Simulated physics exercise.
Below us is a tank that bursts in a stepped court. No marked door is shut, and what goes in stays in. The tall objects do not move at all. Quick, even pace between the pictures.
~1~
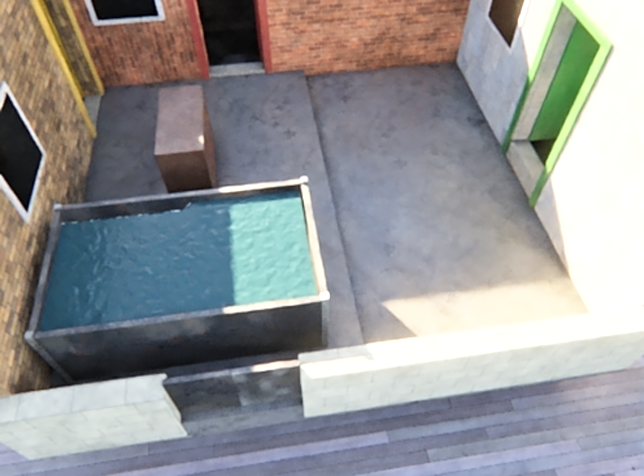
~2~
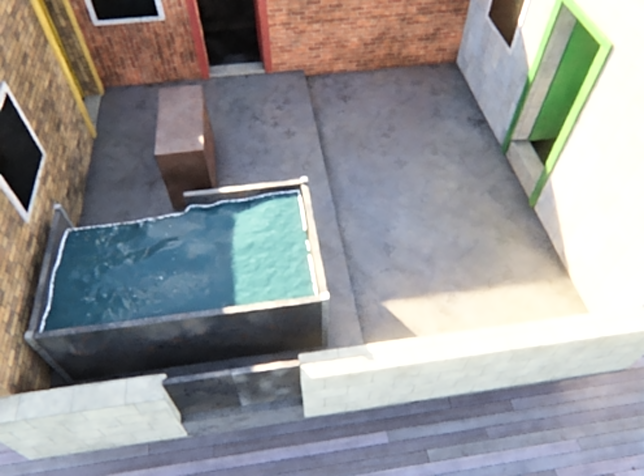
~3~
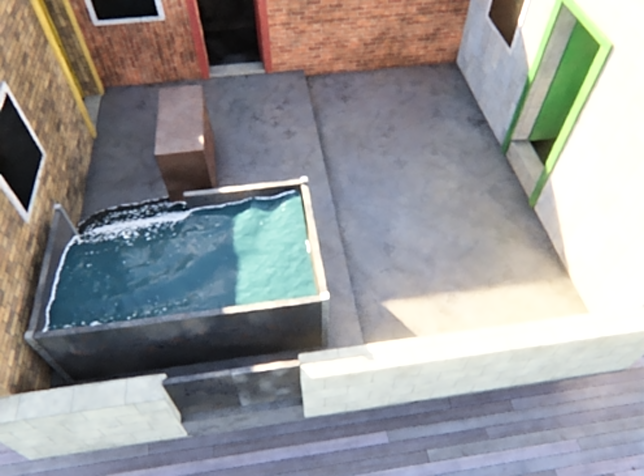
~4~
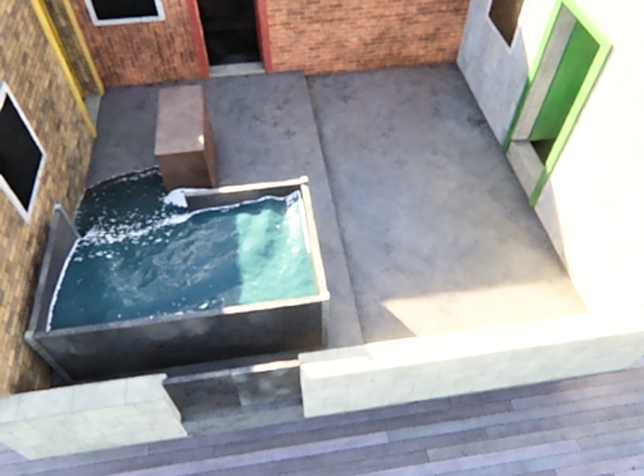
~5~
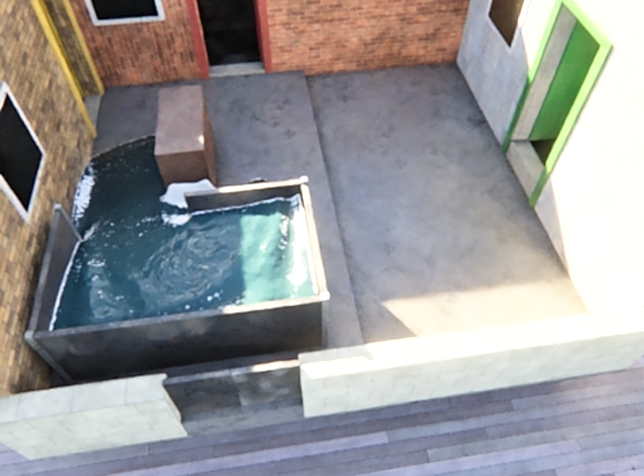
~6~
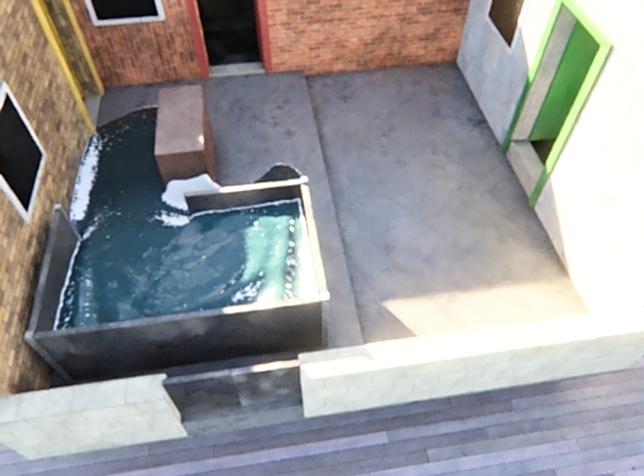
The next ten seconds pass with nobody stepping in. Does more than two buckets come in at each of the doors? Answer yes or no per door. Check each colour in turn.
The green door no, the red door yes, the yellow door yes.
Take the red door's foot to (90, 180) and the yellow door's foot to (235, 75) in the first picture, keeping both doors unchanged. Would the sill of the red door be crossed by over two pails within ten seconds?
Result - red door crosses the line.
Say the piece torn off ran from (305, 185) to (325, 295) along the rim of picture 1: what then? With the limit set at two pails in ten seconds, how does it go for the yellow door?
In brief, the yellow door exceeds the mark.
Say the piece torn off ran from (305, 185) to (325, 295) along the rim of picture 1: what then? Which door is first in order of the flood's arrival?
Answer: The green-painted one.
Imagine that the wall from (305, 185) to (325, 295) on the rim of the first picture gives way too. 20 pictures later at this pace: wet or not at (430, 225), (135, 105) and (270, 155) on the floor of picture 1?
First soaked through, second kept bare, third kept bare.
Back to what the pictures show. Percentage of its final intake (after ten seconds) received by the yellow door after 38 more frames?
Some 80 per cent.
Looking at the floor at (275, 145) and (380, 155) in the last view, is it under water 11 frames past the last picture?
Taking them as listed, I'd call them not wet and soaked.
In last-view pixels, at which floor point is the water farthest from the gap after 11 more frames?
(515, 208).
A moment on, water covers 35 % of the floor; the green door not reached, the red door wet at the sill, nothing in, the yellow door under two buckets in.
Next, water covers 45 % of the floor; the green door not reached, the red door under two buckets in, the yellow door far over two buckets in.
Then, water covers 75 % of the floor; the green door wet at the sill, nothing in, the red door over two buckets in, the yellow door far over two buckets in.
Later, water covers 90 % of the floor; the green door wet at the sill, nothing in, the red door far over two buckets in, the yellow door far over two buckets in.
In the end, water covers 100 % of the floor; the green door wet at the sill, nothing in, the red door far over two buckets in, the yellow door far over two buckets in.
